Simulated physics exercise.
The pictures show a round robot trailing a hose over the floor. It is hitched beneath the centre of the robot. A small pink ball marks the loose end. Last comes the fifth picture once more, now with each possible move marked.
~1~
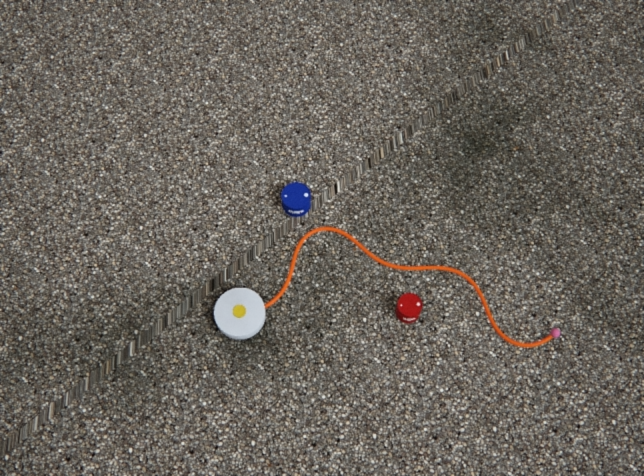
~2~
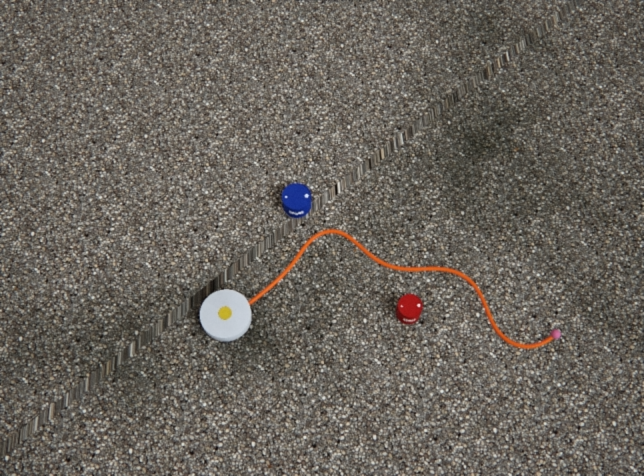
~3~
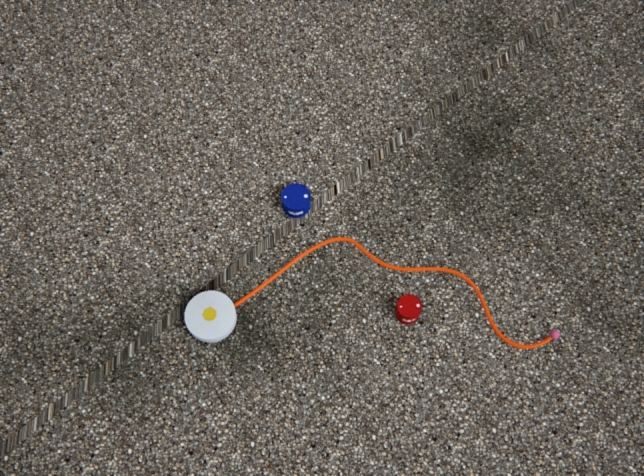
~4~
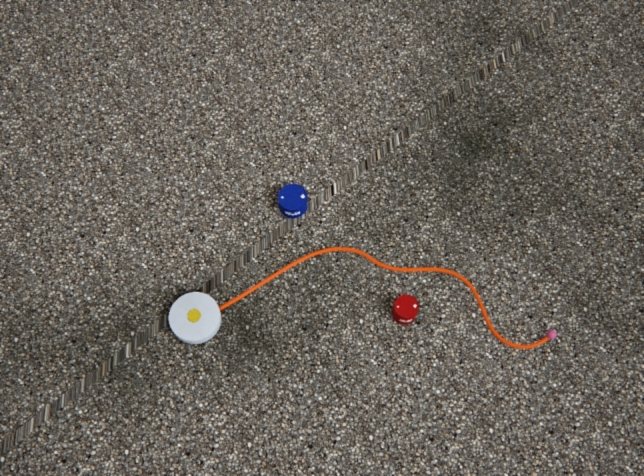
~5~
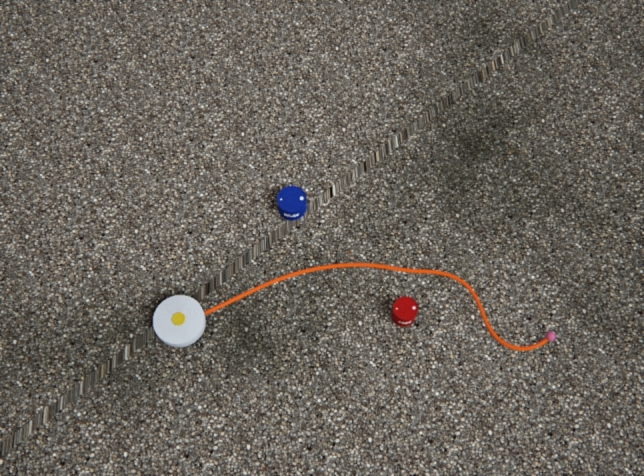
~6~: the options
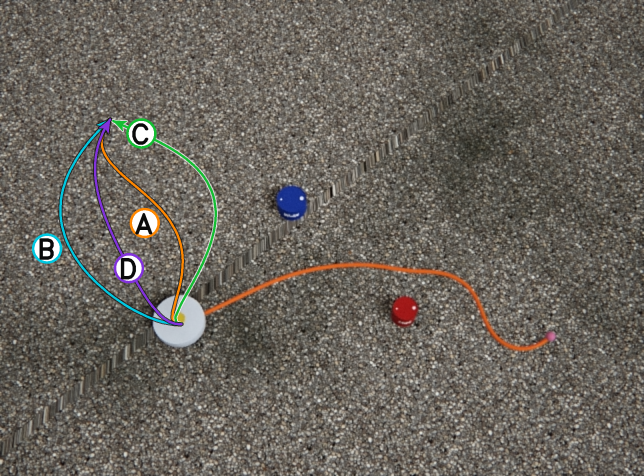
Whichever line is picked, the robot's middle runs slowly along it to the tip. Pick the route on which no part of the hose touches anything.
Only A misses them all.
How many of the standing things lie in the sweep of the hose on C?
In all, one.
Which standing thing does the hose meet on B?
The red pot.
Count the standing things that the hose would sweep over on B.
In all, one.
On the copy, A from (181, 324) via (160, 209) to (110, 120); B from (181, 324) via (67, 241) to (110, 120); C from (181, 324) via (213, 195) to (113, 121); D from (181, 324) via (110, 230) to (110, 120).
On A. First, robot (176, 232), middle of the hose (378, 269), free end (550, 336).
Then, robot (116, 167), middle of the hose (296, 251), free end (489, 321).
Finally, robot (108, 115), middle of the hose (254, 228), free end (441, 303); nothing has been touched.
By contrast, B meets the red pot; C meets the blue tub; D meets the red pot.
